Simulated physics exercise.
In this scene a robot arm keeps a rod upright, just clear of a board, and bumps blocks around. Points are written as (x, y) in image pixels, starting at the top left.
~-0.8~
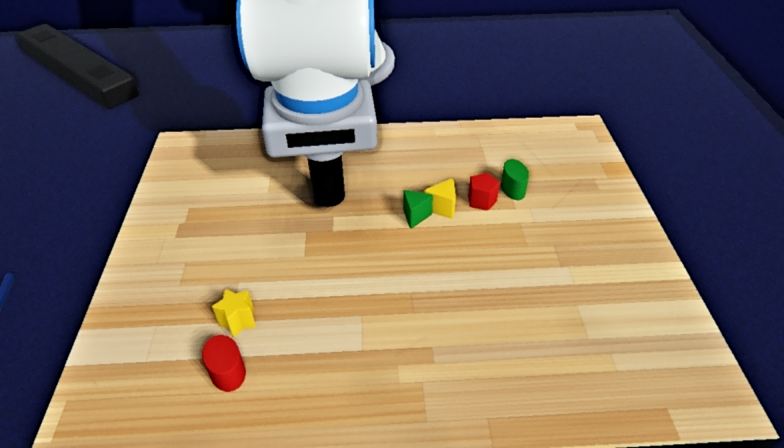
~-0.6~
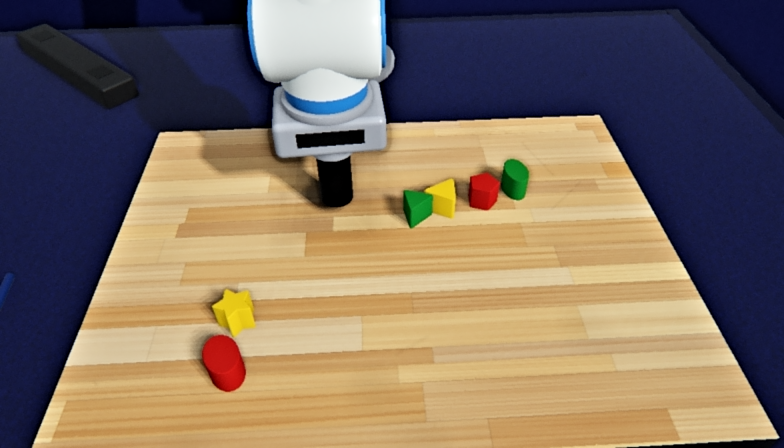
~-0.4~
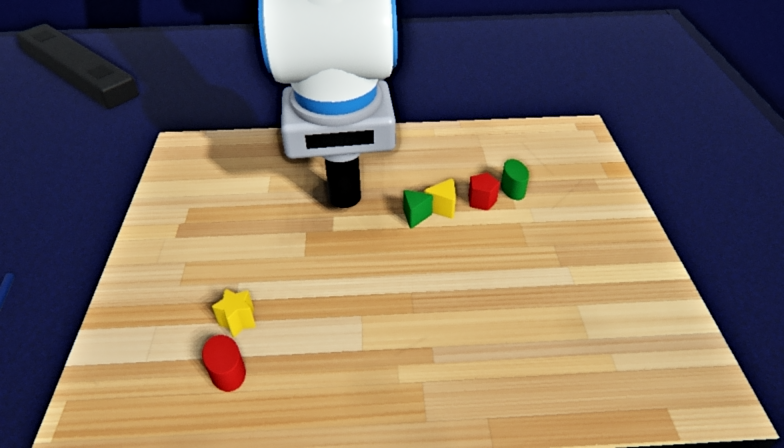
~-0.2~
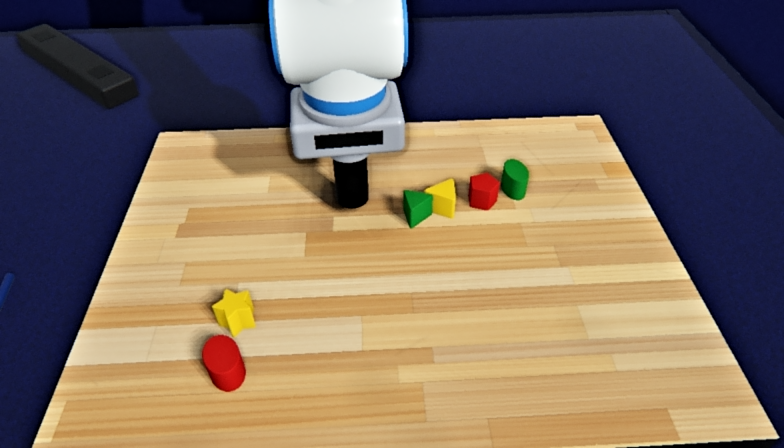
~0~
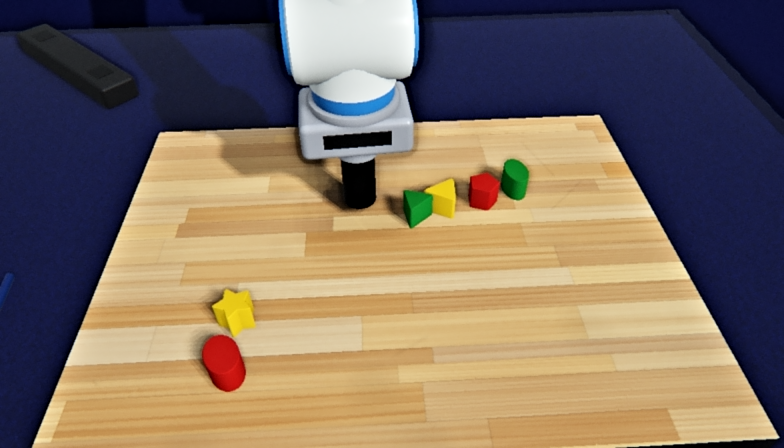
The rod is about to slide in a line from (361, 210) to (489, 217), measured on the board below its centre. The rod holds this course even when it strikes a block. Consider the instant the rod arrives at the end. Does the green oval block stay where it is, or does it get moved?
It stays.
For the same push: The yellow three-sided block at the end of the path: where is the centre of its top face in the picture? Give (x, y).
The middle of its top is at (469, 178).
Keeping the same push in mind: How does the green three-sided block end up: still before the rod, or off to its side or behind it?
Ahead of the rod.
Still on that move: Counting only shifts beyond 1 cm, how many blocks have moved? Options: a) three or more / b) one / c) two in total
I'll go with a - three or more.
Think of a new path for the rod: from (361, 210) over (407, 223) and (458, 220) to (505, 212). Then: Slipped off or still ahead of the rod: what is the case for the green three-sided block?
By then it is in front of the rod.
On the path given first. One third of the way, rod at (404, 201); green three-sided block at (429, 199), turned 25° clockwise.
Two thirds of the way, rod at (448, 204); green three-sided block at (473, 204), turned 35° clockwise; yellow three-sided block at (462, 181).
At the end, rod at (491, 205); green three-sided block at (514, 211), turned 70° clockwise; yellow three-sided block at (469, 178), turned 15° anticlockwise; red pentagonal block at (496, 177), turned 10° clockwise; green oval block unmoved.
